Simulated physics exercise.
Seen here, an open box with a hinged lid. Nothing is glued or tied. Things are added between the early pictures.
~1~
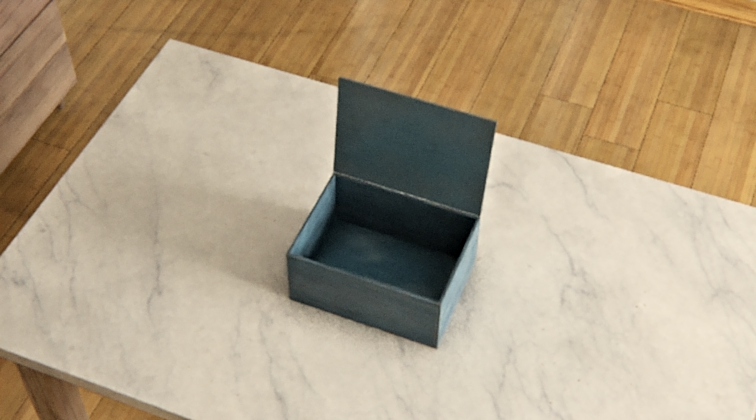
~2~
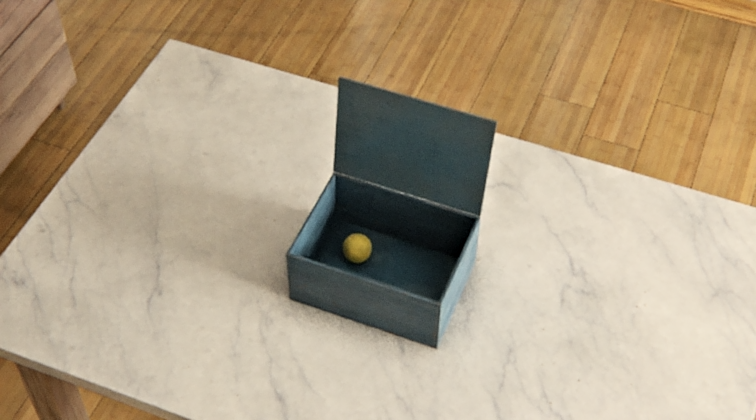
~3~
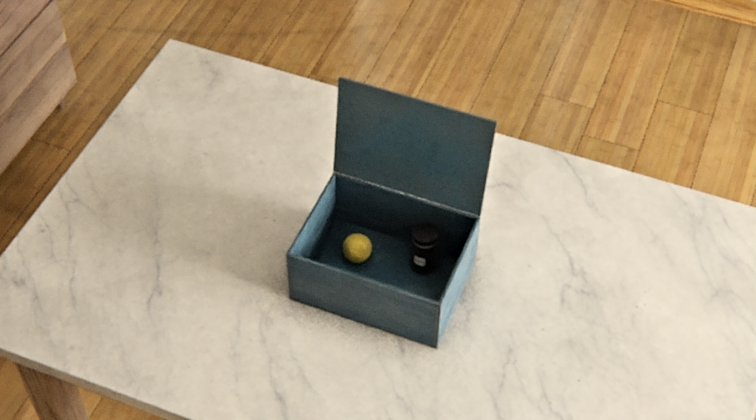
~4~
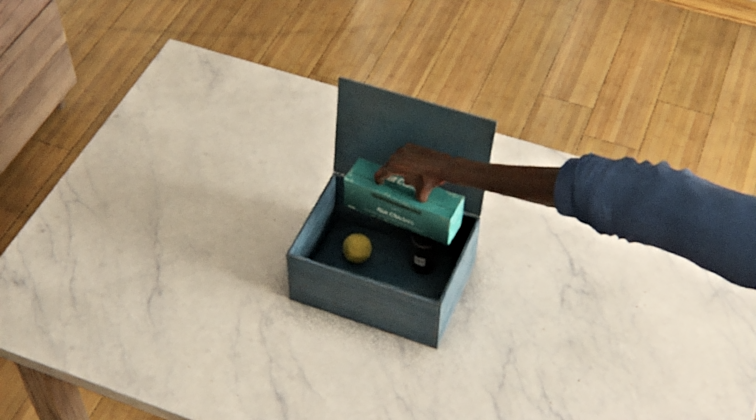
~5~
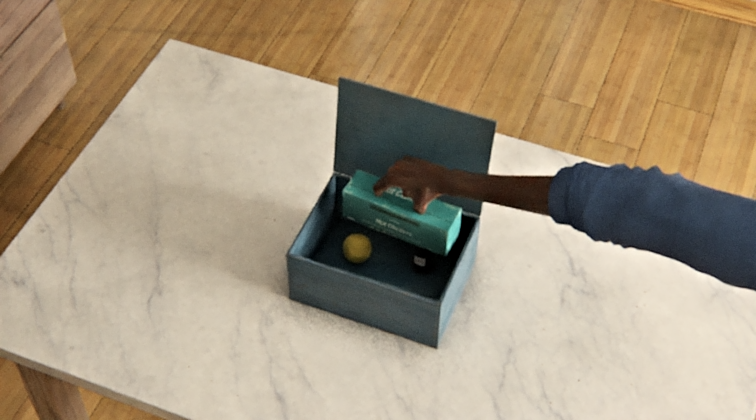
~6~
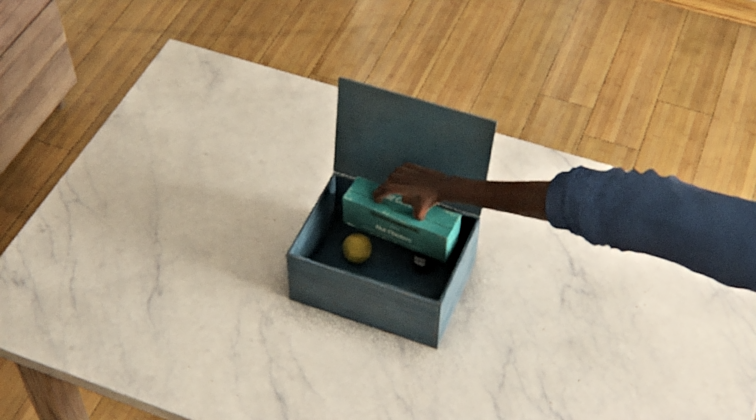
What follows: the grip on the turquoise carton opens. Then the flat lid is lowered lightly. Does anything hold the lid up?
In the end the lid sits on the rim.
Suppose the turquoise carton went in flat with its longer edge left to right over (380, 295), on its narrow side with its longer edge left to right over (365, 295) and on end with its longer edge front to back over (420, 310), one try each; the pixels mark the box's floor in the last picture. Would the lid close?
In the first case it sits on the rim; in the second case it closes; in the third case it will not close.
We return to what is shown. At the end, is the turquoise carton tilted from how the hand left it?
The turquoise carton ends up tilted.
Then, 0.50 s after the last picture, turquoise carton tipped 40° from how it was near (364, 253); black shaker tipped 40° from how it was; yellow lemon rolled a little.
Then, 1.10 s after the last picture, lid starting down; turquoise carton on its side near (364, 285); black shaker on its side; yellow lemon rolled about its own width.
Then, 1.70 s after the last picture, lid 47° above the rim; turquoise carton on its side near (364, 285); black shaker on its side; yellow lemon rolled about its own width.
Then, 2.10 s after the last picture, lid shut; turquoise carton on its side near (364, 285); black shaker on its side; yellow lemon rolled about its own width.
At rest, lid shut; tipped over in the box, turquoise carton and black shaker; yellow lemon in place. Seen from the same camera at the end, turquoise carton near (364, 285).
